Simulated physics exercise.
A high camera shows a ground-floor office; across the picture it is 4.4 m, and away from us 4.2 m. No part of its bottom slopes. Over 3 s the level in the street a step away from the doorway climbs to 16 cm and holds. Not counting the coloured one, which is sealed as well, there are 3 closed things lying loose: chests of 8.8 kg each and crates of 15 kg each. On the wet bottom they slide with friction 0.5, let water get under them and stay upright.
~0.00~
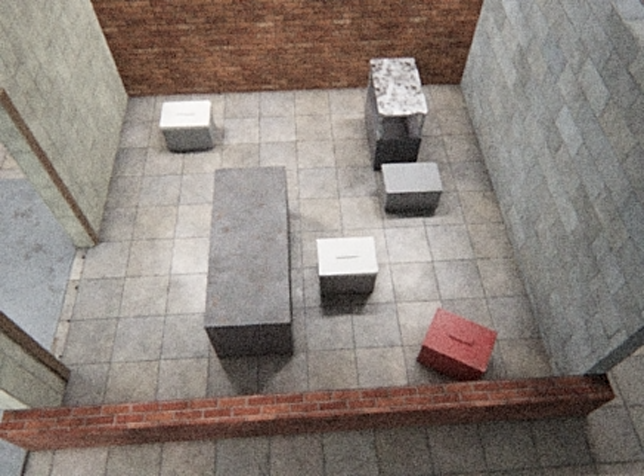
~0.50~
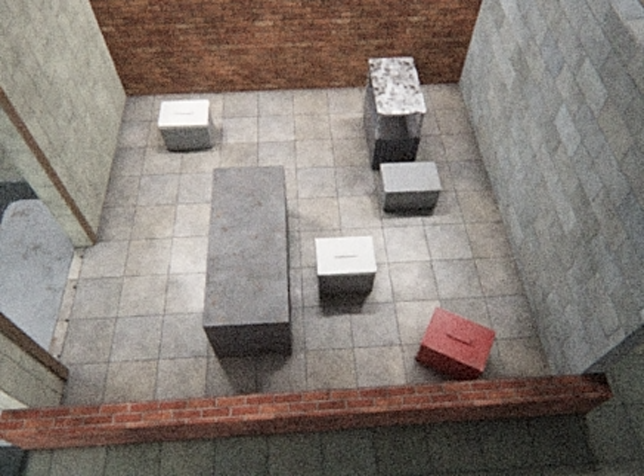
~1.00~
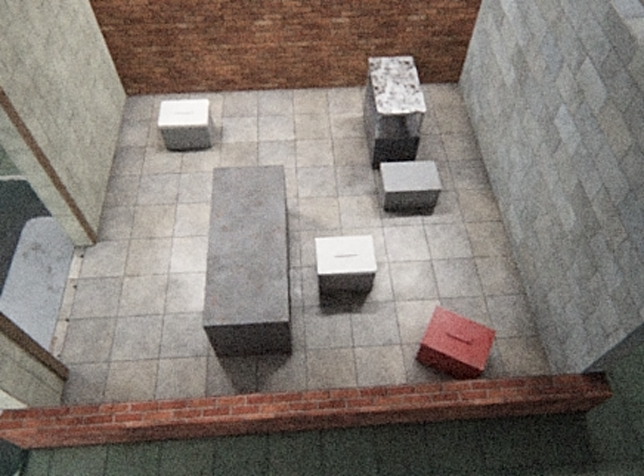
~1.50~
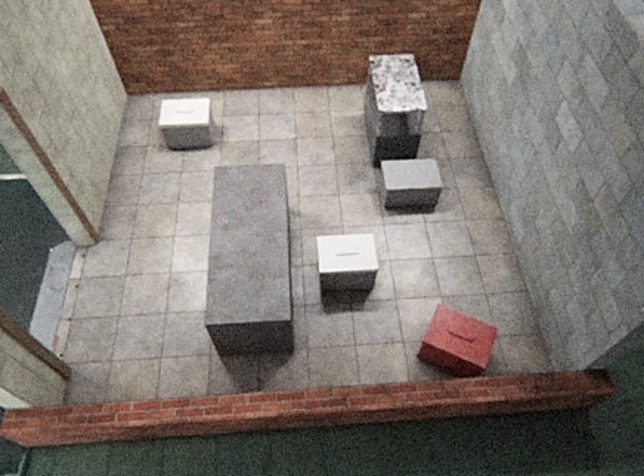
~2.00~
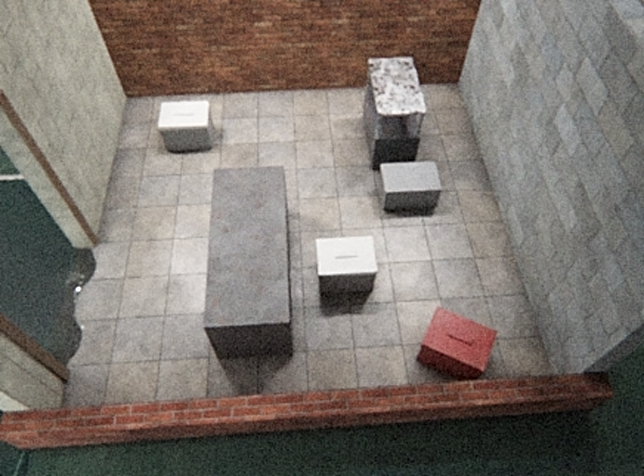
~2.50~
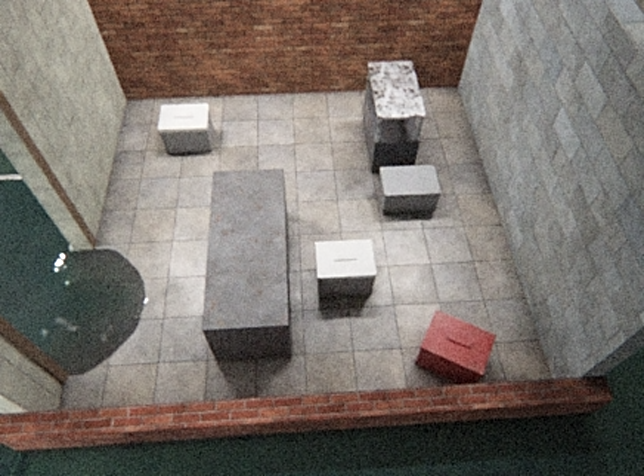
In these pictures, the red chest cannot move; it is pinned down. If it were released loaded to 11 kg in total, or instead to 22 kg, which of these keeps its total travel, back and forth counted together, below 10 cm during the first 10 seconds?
Only 22 kg does it.
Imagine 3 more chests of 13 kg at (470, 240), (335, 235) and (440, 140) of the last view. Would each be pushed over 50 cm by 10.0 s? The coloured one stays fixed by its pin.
In turn: Within it, within it, within it.
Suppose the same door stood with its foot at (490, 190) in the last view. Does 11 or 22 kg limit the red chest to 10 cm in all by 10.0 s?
With that change, the big one is needed.
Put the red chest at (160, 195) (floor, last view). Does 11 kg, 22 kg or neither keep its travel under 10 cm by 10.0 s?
It takes the larger.
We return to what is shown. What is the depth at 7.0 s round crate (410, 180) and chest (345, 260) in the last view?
First roughly 0 cm, second roughly 1 cm.
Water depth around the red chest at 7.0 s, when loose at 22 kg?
About 4 cm.
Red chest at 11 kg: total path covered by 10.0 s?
Around 40 centimetres in total.
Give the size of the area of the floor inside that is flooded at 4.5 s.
I'd estimate close to 4.0 m2.
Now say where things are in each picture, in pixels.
The first picture shows the red chest at (460, 339), on the bottom; 0.0 m2 under water; 0 of 4 have shifted.
The second picture shows the red chest at (459, 338), on the bottom; 0.0 m2 under water; 0 of 4 have shifted.
The third picture shows the red chest at (459, 337) rests on the ground; water covers 0.0 m2; 0 of 4 have shifted.
The fourth picture shows the red chest at (461, 335) rests on the ground; water covers 0.0 m2; 0 of 4 have shifted.
The fifth picture shows the red chest at (460, 338) rests on the ground; 0.0 m2 under water; 0 of 4 have shifted.
The sixth picture shows the red chest at (459, 341) rests on the ground; water covers 0.6 m2; 0 of 4 have shifted.
After 3.5 s the red chest would be 0 cm from its start with 11 kg and 0 cm from its start with 22 kg; 0 cm of water round it then.
After 4.5 s the red chest would be 0 cm from its start with 11 kg and 0 cm from its start with 22 kg; 0 cm of water round it then.
After 7.0 s the red chest would be 14 cm from its start with 11 kg and 0 cm from its start with 22 kg; 4 cm of water round it then.
After 10.0 s the red chest would be 41 cm from its start with 11 kg and 0 cm from its start with 22 kg; 5 cm of water round it then.
